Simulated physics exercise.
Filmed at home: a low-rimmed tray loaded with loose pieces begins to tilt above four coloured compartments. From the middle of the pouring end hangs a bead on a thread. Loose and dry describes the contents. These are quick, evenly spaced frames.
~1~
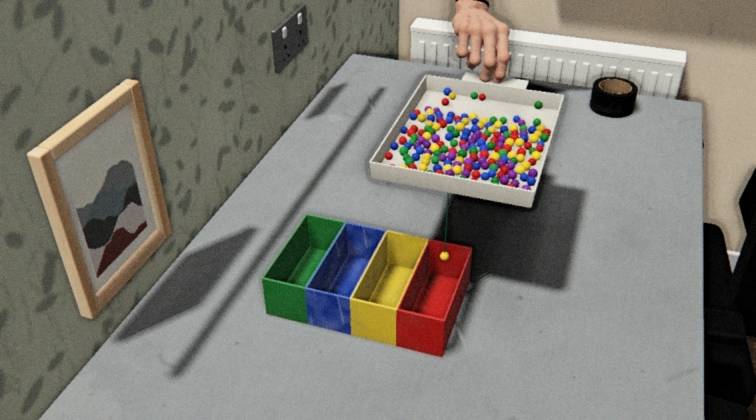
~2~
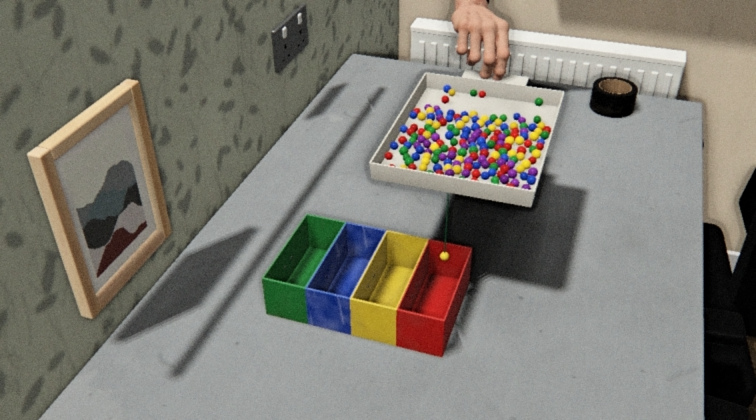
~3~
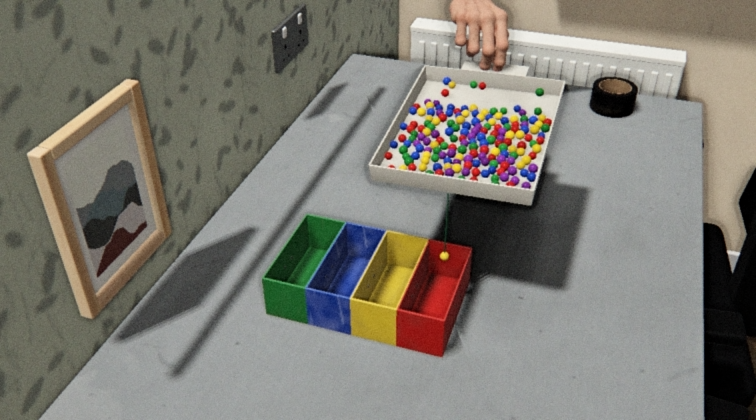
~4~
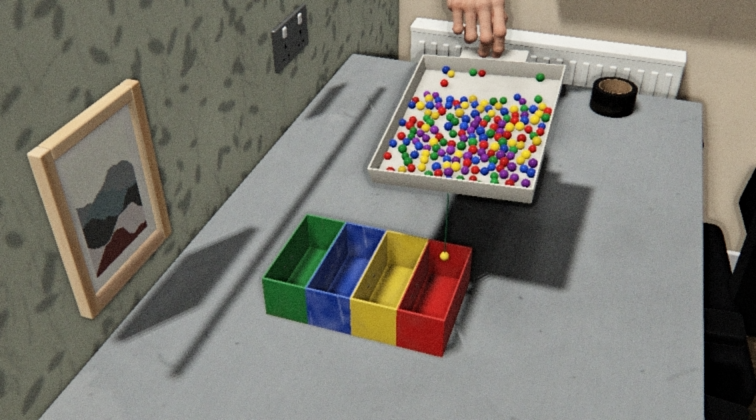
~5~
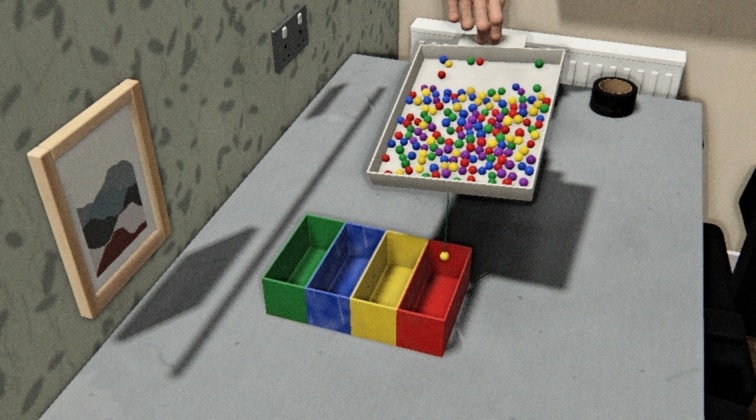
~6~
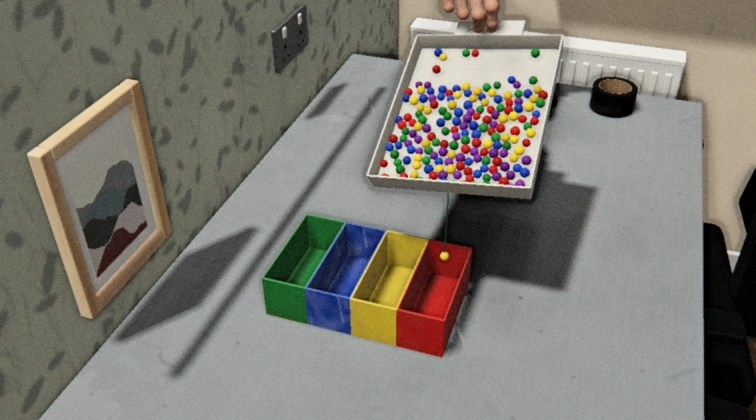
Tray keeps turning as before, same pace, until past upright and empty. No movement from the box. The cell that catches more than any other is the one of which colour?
It is the yellow one.
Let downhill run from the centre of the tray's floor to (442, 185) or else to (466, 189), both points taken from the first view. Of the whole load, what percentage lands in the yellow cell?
First heading 40 %, second heading 10 %.
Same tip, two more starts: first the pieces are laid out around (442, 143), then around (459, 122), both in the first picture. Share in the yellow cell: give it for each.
Respectively 50 and 50 in a hundred.
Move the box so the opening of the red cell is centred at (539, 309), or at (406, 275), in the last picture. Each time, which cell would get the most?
Position one: The cell in green. Position two: Yellow.
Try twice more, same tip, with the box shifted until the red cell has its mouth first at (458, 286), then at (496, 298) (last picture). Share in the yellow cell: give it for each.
20 %, 10 %.
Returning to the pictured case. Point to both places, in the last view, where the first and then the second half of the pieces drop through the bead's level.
(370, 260), then (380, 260).
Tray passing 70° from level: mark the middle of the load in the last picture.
(429, 141).
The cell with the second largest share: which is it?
Ranked second: The cell in blue.
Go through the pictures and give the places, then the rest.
Corners of the pouring end at (372, 161) and (533, 190), level; middle of the load at (473, 147), round plastic beads; bead on its thread at (445, 256); green cell at (285, 297); blue cell at (329, 308); yellow cell at (374, 319); red cell at (420, 330), in the first frame.
Corners of the pouring end at (372, 162) and (533, 190), level; middle of the load at (473, 146), in the second frame.
Corners of the pouring end at (371, 164) and (532, 189), tipped barely, lowest at the left corner; middle of the load at (473, 142), in the third frame.
Corners of the pouring end at (370, 168) and (531, 188), tipped a little, lowest at the left corner; middle of the load at (472, 137), in the fourth frame.
Corners of the pouring end at (369, 171) and (530, 187), tipped clearly, lowest at the left corner; middle of the load at (470, 134), in the fifth frame.
Corners of the pouring end at (369, 174) and (528, 186), tipped clearly, lowest at the left corner; middle of the load at (465, 133), nearly all on the move; green cell at (285, 297); blue cell at (329, 308); yellow cell at (374, 319); red cell at (420, 330), in the sixth frame.
Soon after the last picture, tray tipped steeply; nearly all on the tray; a stray few falling or outside the box.
A little later, tray tipped past a quarter turn; about a quarter on the tray; about a third in the yellow cell; about a quarter in the blue cell; a small part in the red cell; a stray few in the green cell; about a quarter falling or outside the box.
Later still, tray tipped past a quarter turn; about half in the yellow cell; about a quarter in the blue cell; a small part in the red cell; a stray few in the green cell; a small part falling or outside the box.
By the end, tray tipped past a quarter turn; about half in the yellow cell; about a quarter in the blue cell; a small part in the red cell; a stray few in the green cell; a small part outside the box.
